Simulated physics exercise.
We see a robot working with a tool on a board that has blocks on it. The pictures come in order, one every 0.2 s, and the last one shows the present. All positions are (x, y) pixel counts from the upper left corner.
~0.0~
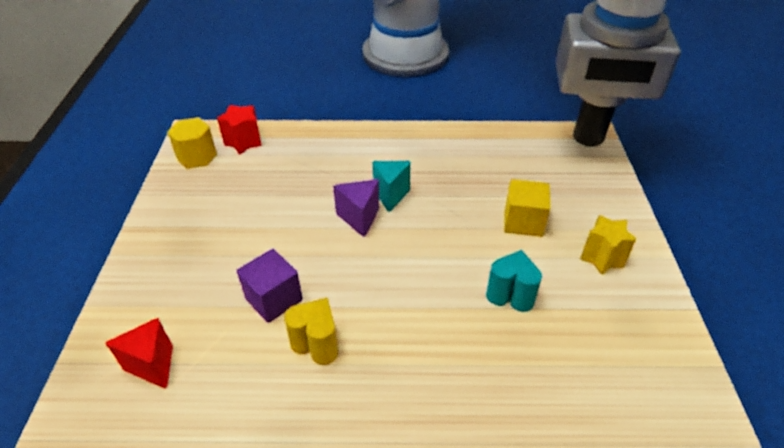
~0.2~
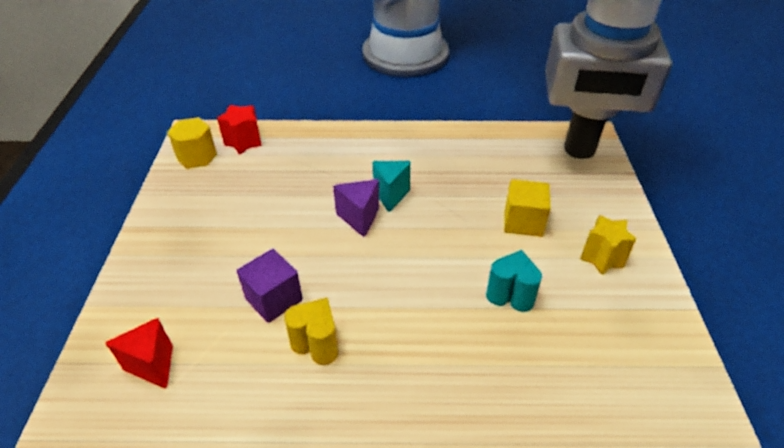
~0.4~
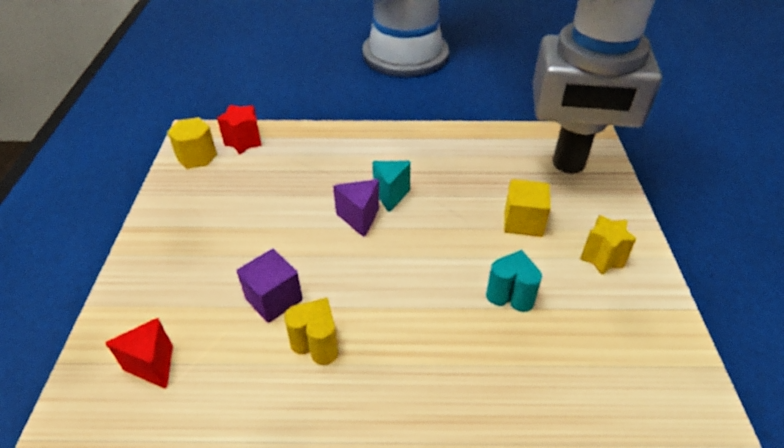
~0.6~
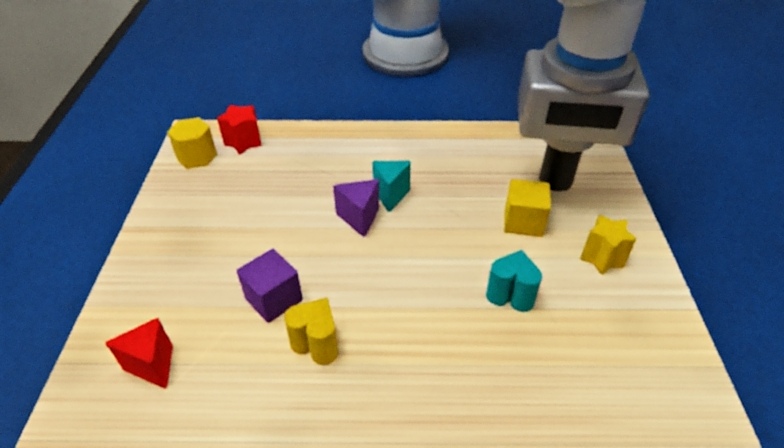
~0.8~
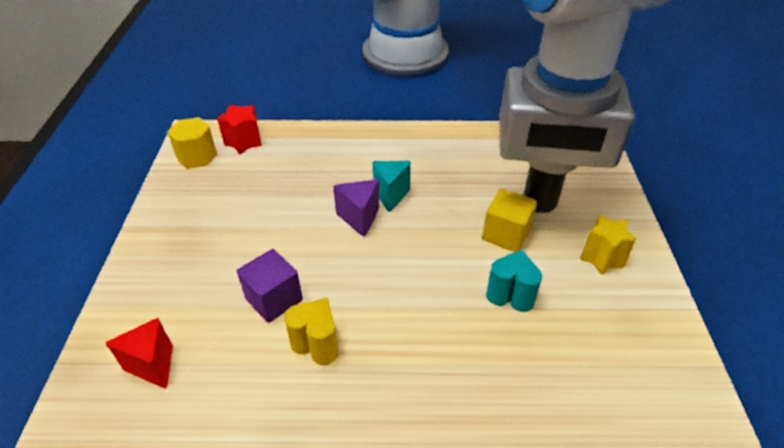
On a wooden board, a robot arm moves down-left and nudges the yellow cube leftward.
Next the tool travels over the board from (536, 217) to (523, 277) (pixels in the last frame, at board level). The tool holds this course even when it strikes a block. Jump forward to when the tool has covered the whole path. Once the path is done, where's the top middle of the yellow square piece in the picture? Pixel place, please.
Answer: (493, 223).
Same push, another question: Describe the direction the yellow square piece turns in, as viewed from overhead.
Bird's-eye view: Clockwise.
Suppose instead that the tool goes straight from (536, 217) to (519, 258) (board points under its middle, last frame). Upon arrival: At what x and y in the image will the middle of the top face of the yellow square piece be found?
So, by the moment the path ends, you'll find the top centre of the yellow square piece at (484, 225).
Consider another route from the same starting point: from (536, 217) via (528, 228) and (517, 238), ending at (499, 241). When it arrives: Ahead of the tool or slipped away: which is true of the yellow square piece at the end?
The block sits ahead of the tool.
What follows on the original path. Halfway along, tool at (534, 231); yellow square piece at (498, 219), turned 60° clockwise.
At the end, tool at (527, 262); yellow square piece at (493, 223), turned 80° clockwise; turquoise heart block at (513, 273), turned 15° anticlockwise; yellow star still.
